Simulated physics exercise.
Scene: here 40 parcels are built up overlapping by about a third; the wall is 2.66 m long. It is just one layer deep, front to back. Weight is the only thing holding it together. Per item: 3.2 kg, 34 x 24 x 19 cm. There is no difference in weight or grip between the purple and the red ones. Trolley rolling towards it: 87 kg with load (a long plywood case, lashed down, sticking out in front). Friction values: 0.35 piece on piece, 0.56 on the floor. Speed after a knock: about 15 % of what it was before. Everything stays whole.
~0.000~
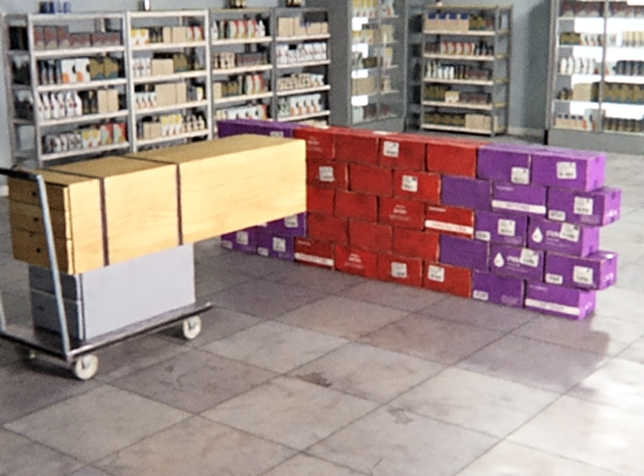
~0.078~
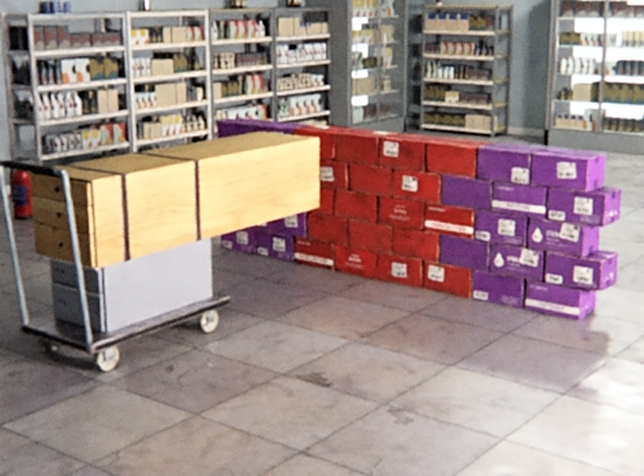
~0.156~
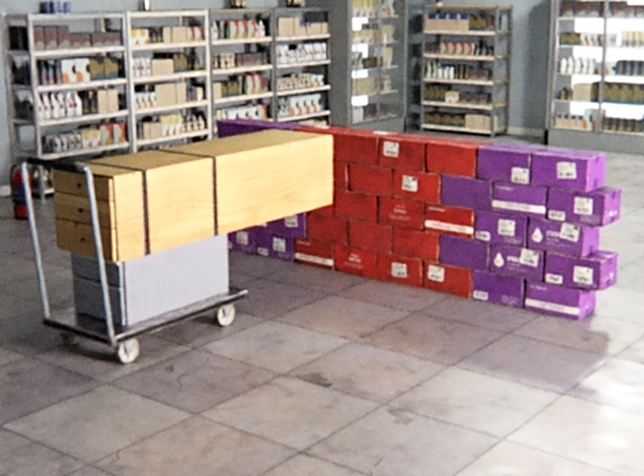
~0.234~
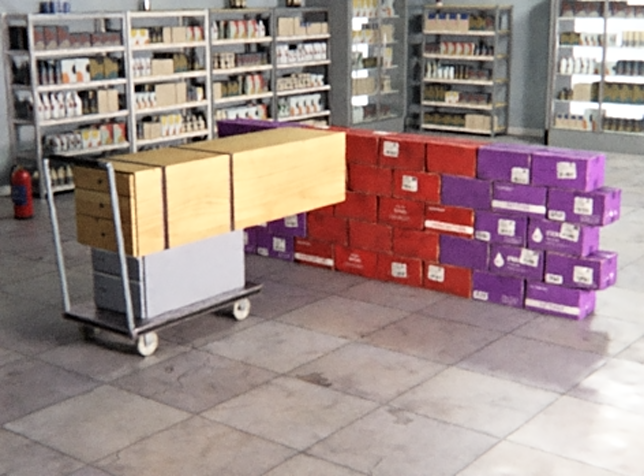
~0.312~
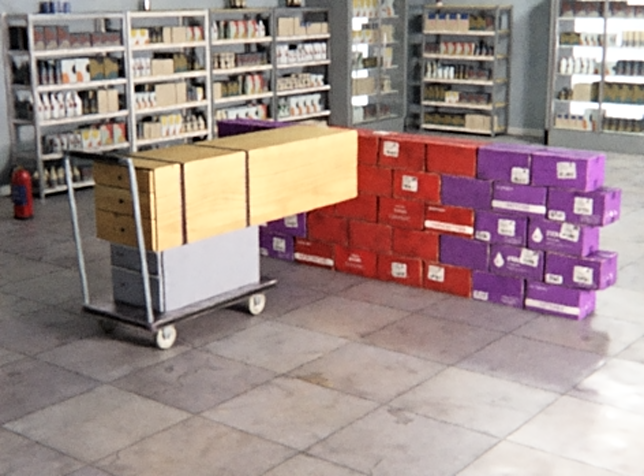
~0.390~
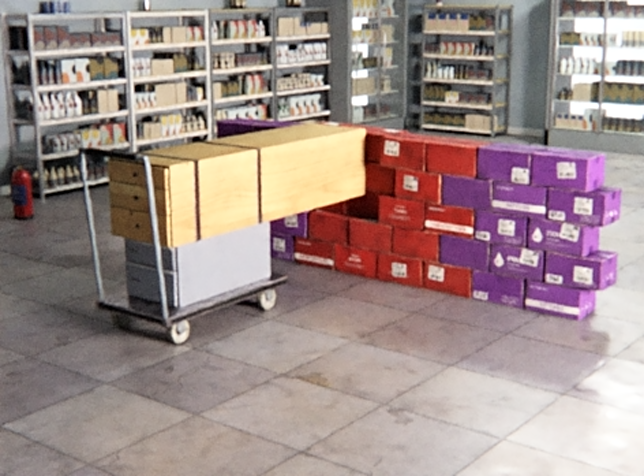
In a storeroom, a trolley rolls right and its long wooden case pushes into stacked red boxes.
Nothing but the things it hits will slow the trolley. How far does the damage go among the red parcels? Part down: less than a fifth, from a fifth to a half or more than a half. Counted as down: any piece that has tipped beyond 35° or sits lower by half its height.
Lab note - fraction down at the end: Between one fifth and one half.
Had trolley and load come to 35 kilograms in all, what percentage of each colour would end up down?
Purple 10, red 40 %.
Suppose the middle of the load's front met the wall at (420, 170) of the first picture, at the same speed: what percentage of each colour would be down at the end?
Purple 0 %, red 40 %.
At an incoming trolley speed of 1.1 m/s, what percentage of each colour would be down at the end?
You'd end up with purple at 10 per cent down and red at 40 per cent.
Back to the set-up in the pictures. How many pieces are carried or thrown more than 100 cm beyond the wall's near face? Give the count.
Around 4 of them.
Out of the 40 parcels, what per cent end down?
Roughly 20 per cent of them.
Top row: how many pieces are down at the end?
3.
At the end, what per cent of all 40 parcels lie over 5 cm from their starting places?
35 in a hundred.
After 0.62 s, load 36 cm past the wall's line, still rolling; 5 of the 18 red parcels down (5 of 40 in all colours); top red parcel 8 cm from its place; top purple parcel 15 mm from its place.
After 1.08 s, load 86 cm past the wall's line, still rolling; 7 of the 18 red parcels down (9 of 40 in all colours); top red parcel 8 cm from its place; top purple parcel 15 mm from its place.
In the end (2.3 s), load 1.15 m past the wall's line, stopped; 7 of the 18 red parcels down (9 of 40 in all colours); top red parcel 8 cm from its place; top purple parcel unmoved. That is 39 per cent. From the last view, middles, top red parcel near (416, 150), top purple parcel near (244, 134).
